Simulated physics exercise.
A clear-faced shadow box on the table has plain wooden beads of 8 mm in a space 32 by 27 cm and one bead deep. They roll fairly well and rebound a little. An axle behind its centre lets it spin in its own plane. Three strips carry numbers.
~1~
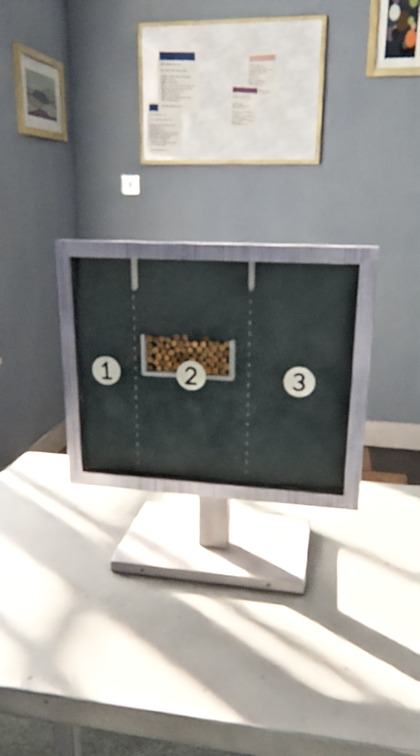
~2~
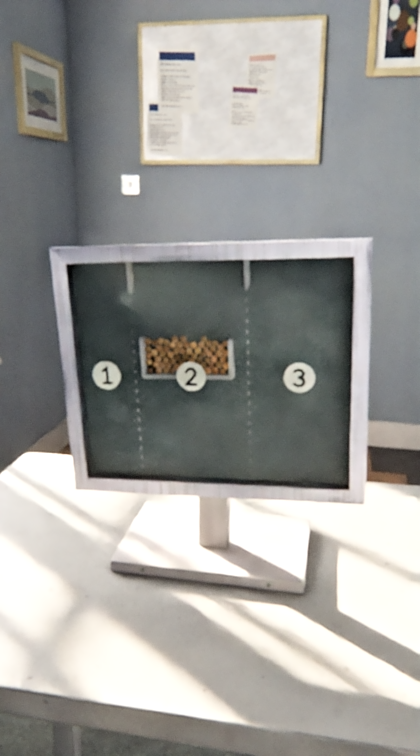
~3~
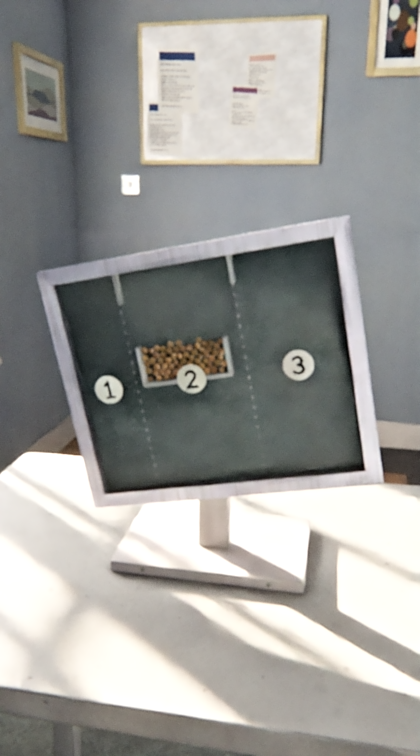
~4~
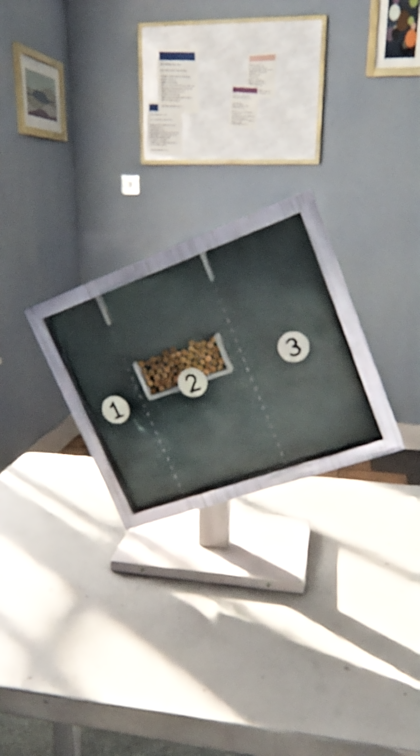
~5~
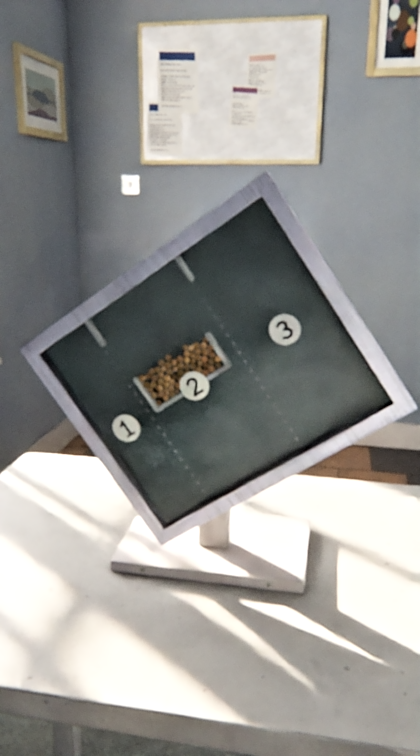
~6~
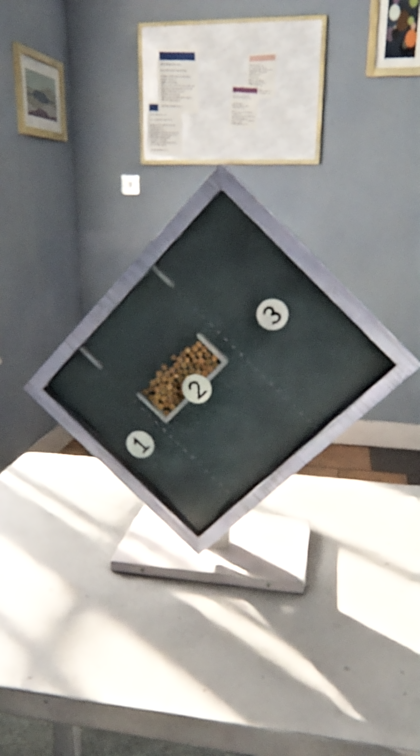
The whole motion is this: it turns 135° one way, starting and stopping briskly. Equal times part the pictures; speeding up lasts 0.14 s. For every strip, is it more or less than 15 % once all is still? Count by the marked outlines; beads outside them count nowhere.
Strip 1: More, strip 2: More, strip 3: Less than 15 %.
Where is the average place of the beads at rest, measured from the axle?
Some 1 cm right and 16 cm below.
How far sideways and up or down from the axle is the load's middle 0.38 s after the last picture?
About 2 cm left and 12 cm below.
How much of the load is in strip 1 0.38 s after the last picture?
About 40 per cent.
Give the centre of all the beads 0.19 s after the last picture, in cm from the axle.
Some 4 cm left and 4 cm below.
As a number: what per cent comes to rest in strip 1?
About 70 per cent.
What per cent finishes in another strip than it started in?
Roughly 70 per cent.
Then, 0.19 s after the last picture, it stands 83° anticlockwise; the beads' middle is 4 cm left of and 4 cm below the centre; no. 1, 5 %, no. 2, 95 %.
Then, 0.38 s after the last picture, it stands 118° anticlockwise; the beads' middle is 2 cm left of and 12 cm below the centre; no. 1, 40 %, no. 2, 60 %.
Then, 0.54 s after the last picture, it stands 135° anticlockwise; the beads' middle is 1 cm right of and 15 cm below the centre; no. 1, 60 %, no. 2, 40 %.
At rest 1.3 s after the last picture, it stands 135° anticlockwise; no. 1, 70 %, no. 2, 30 %, no. 3, 0 %.
